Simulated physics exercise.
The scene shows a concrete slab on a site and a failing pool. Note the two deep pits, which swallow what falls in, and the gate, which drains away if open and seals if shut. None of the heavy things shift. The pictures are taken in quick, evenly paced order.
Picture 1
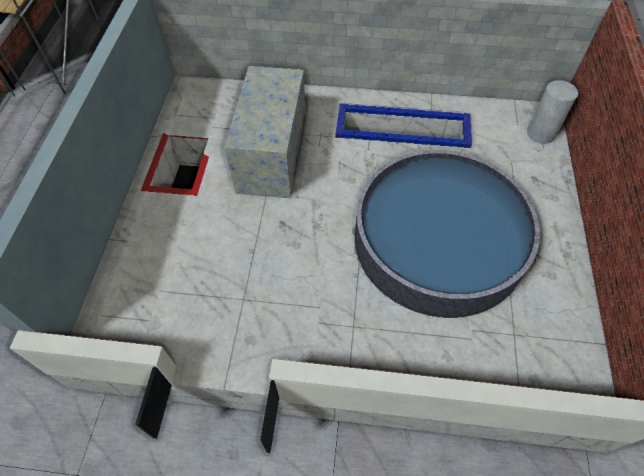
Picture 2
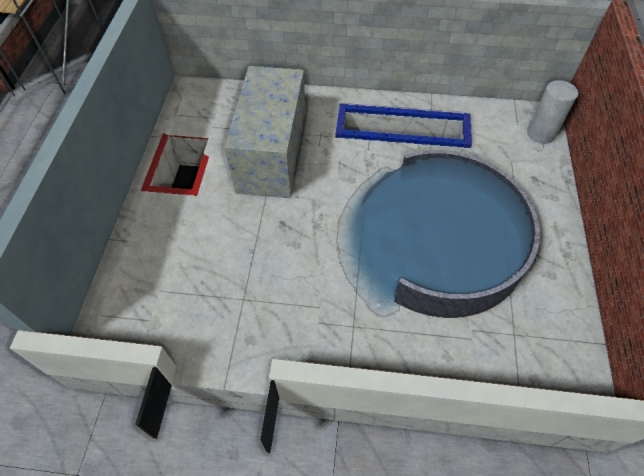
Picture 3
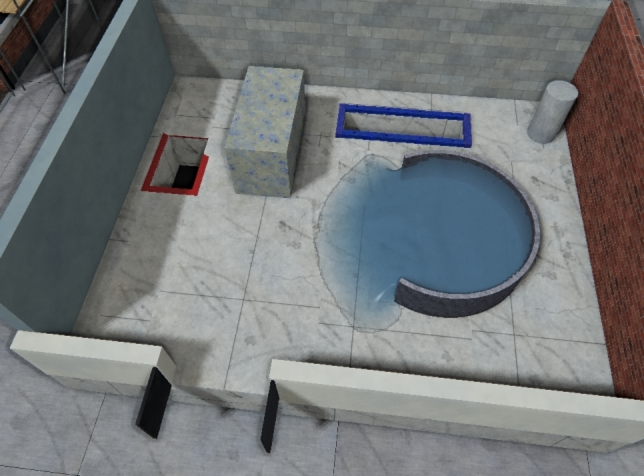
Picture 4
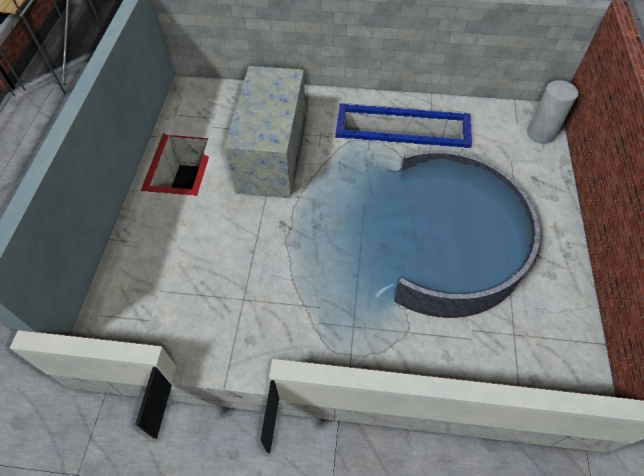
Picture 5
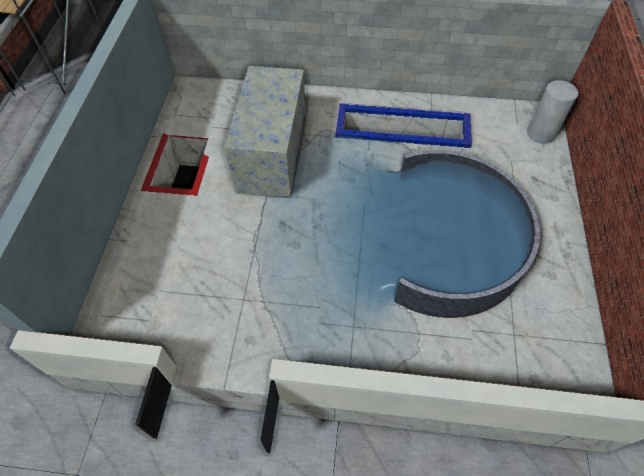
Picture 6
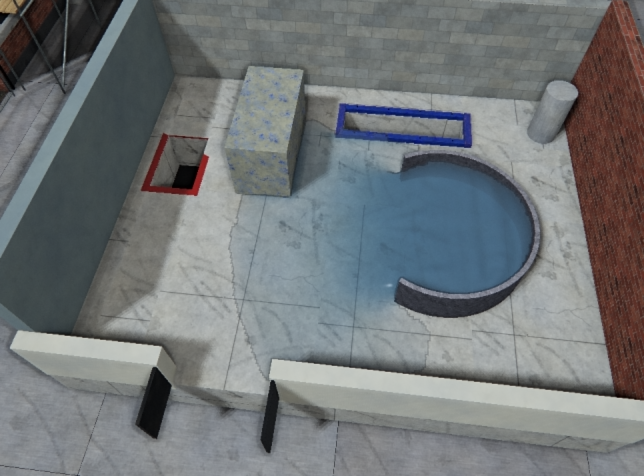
Water pours from the broken left side of a round pool and spreads across the slab.
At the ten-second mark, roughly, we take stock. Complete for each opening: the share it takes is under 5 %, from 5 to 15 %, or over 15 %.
The share the gate takes is over 15 %; the share the blue pit takes is under 5 %; the share the red pit takes is over 15 %.
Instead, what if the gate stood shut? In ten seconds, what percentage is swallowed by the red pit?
That would be 30 percent for the red pit.
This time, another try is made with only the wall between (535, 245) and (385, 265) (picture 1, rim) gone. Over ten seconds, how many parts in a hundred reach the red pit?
The red pit takes 14 per cent.
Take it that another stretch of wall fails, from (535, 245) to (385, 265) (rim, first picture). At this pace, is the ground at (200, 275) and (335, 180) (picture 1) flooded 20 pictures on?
First spot submerged, second spot spared.
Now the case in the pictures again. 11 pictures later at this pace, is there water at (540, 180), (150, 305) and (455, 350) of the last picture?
In turn, the three spots are high and dry, soaked and high and dry.
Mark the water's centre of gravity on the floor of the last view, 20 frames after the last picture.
The spot I would choose is (279, 232).
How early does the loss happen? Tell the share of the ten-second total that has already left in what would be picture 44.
Something close to 55 percent by that point.
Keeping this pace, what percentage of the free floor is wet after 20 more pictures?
I'd estimate some 65 per cent.
A moment on, water covers 45 % of the floor; the gate 1 %, the blue pit 0 %, the red pit 0 %.
Next, water covers 55 % of the floor; the gate 3 %, the blue pit 0 %, the red pit 0 %.
Then, water covers 65 % of the floor; the gate 6 %, the blue pit 1 %, the red pit 2 %.
Later, water covers 80 % of the floor; the gate 13 %, the blue pit 1 %, the red pit 11 %.
In the end, water covers 95 % of the floor; the gate 22 %, the blue pit 1 %, the red pit 23 %.
